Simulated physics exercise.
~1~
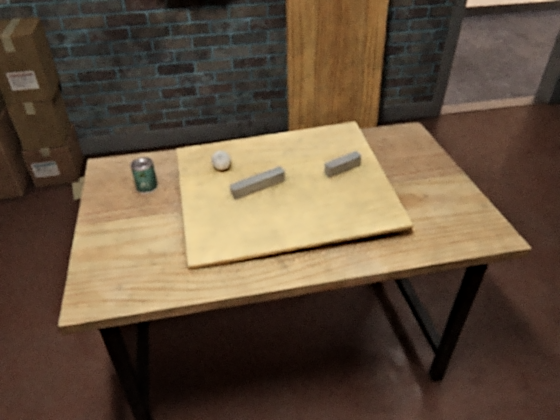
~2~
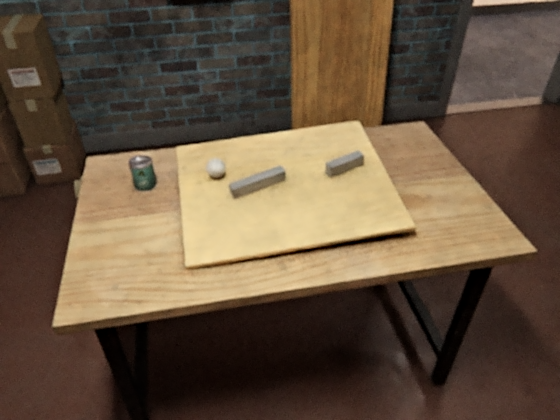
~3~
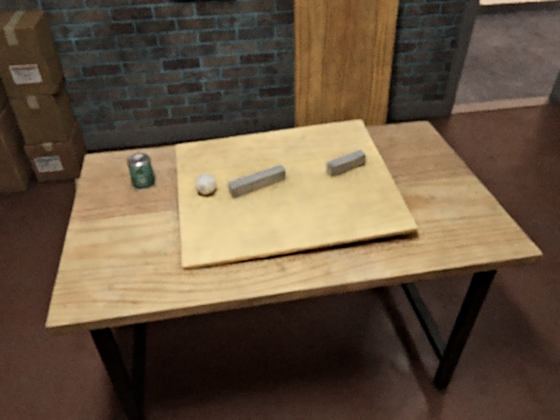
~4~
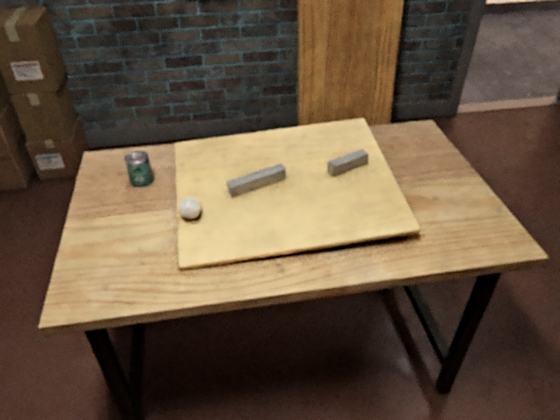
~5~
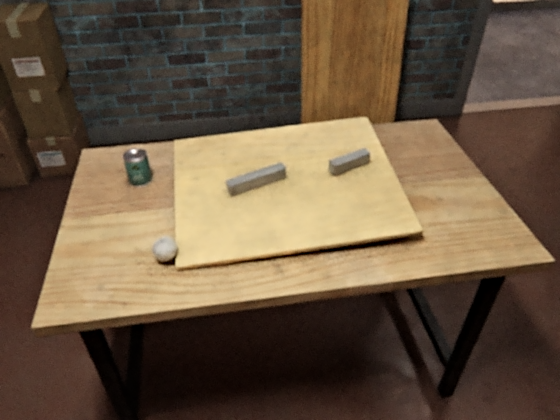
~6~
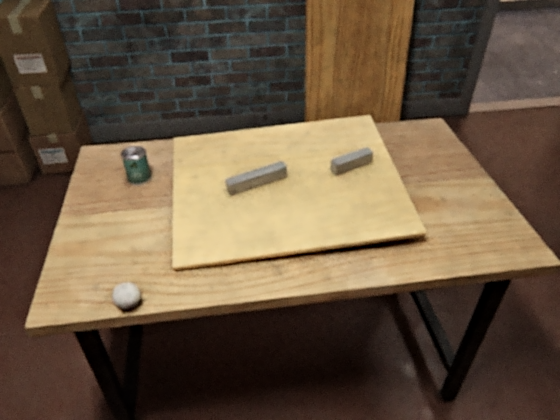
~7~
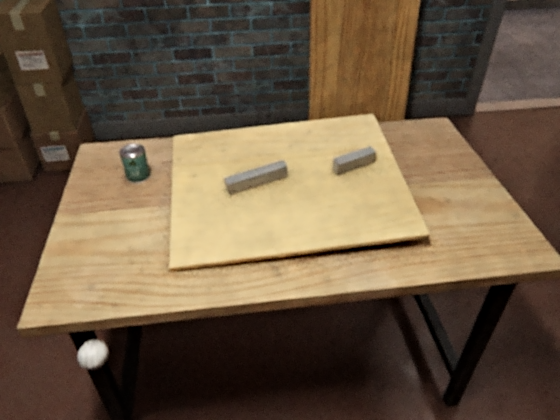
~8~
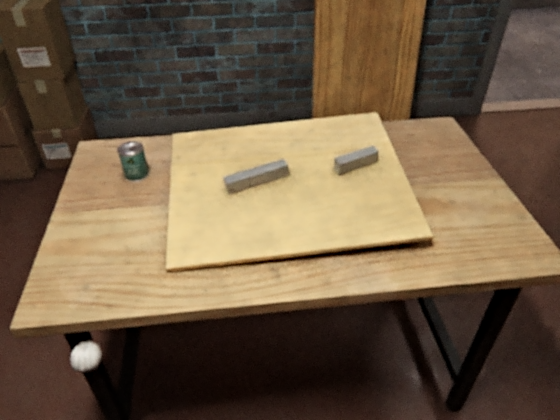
In the video, a small, round white object rolls left and toward the viewer across a pale board holding two gray blocks, passing a turquoise tin on a wooden table. It leaves the board, crosses the tabletop and drops off, ending below the table's front left corner.
